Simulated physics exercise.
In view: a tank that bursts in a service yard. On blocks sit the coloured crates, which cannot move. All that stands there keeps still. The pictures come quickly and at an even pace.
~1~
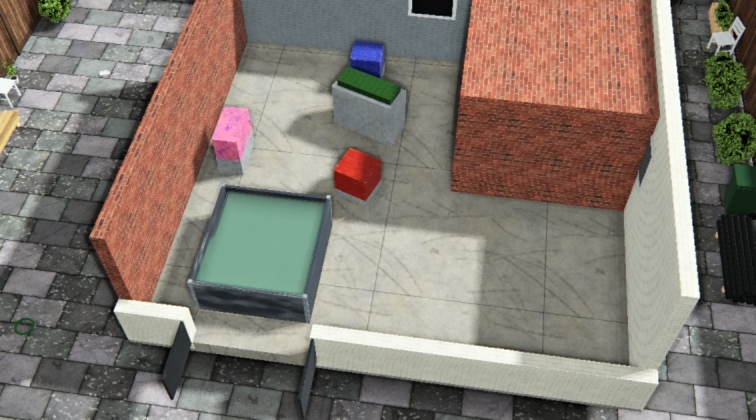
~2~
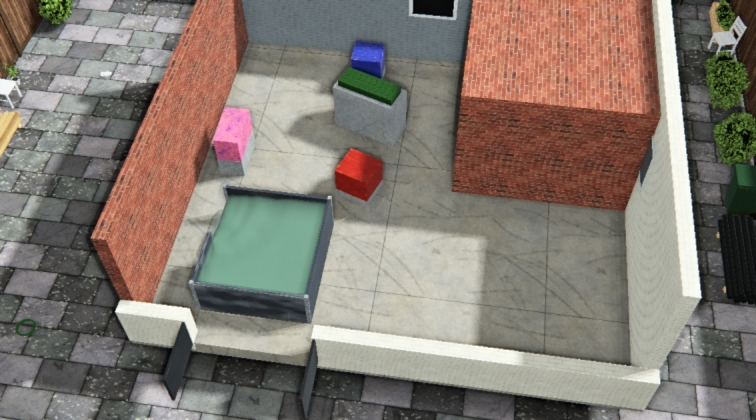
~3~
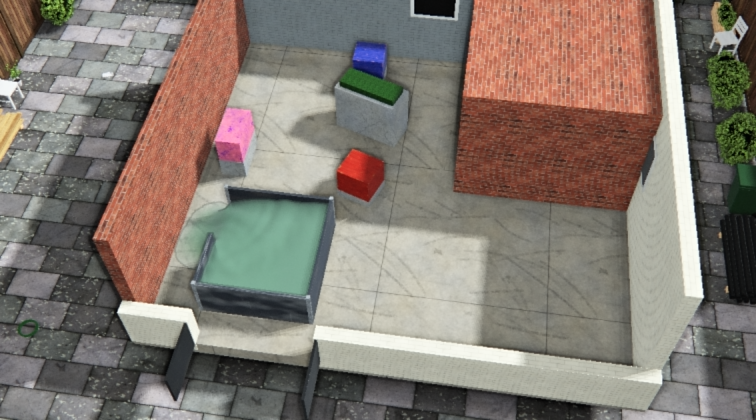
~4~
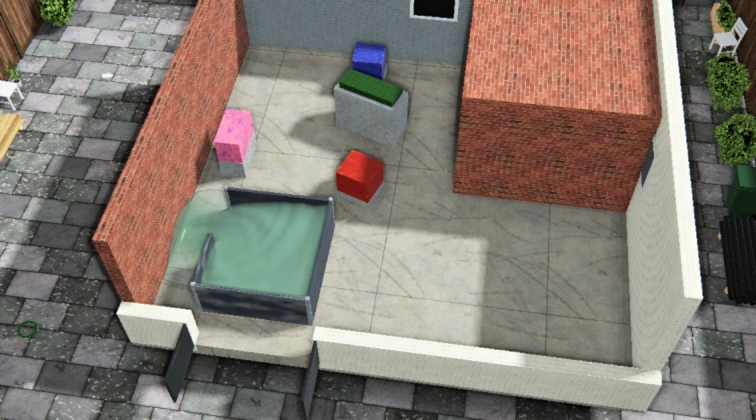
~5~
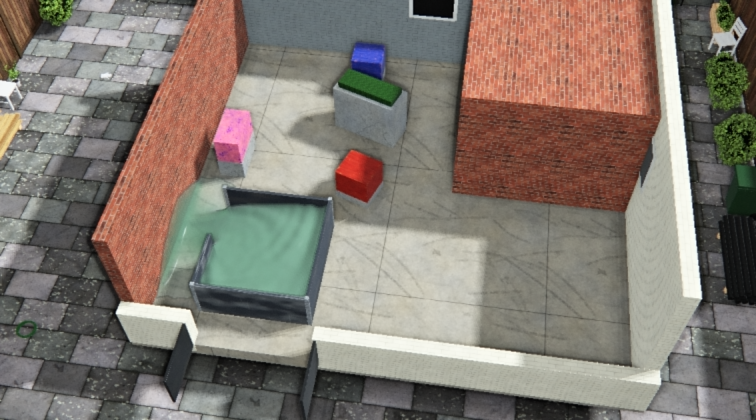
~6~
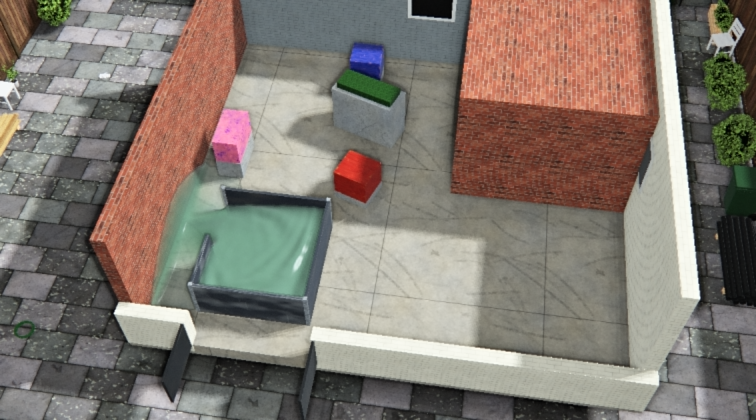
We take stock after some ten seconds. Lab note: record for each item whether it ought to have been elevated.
Result - red crate: Dry, no change needed; blue crate: Dry, no change needed; pink crate: Dry, no change needed.
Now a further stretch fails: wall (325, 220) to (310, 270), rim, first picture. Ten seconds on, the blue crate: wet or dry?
Note: Blue crate is never reached.
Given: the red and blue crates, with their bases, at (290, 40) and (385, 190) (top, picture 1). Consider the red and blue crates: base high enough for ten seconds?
The red one is reached, the blue one is not reached.
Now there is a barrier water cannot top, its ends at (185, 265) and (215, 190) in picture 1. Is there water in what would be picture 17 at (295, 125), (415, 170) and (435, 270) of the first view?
Taking the three spots in order: Soaked, spared, spared.
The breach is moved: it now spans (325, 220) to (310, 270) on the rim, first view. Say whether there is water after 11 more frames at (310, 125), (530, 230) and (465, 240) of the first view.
Place one: Spared by the leak. Place two: Reached by the flood. Place three: Reached by the flood.
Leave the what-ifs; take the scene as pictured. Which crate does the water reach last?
Should be the blue one.
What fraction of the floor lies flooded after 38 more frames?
Estimate: Near 80 %.
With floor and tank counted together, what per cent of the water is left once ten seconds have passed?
84 percent or thereabouts.
A moment on, water covers 10 % of the floor; the red crate not reached, the blue crate not reached, the pink crate water round its plinth.
Next, water covers 25 % of the floor; the red crate water round its plinth, the blue crate not reached, the pink crate water round its plinth.
Then, water covers 45 % of the floor; the red crate water round its plinth, the blue crate water round its plinth, the pink crate water round its plinth.
Later, water covers 80 % of the floor; the red crate water round its plinth, the blue crate water round its plinth, the pink crate water round its plinth.
In the end, water covers 95 % of the floor; the red crate stayed above the water, the blue crate stayed above the water, the pink crate stayed above the water.
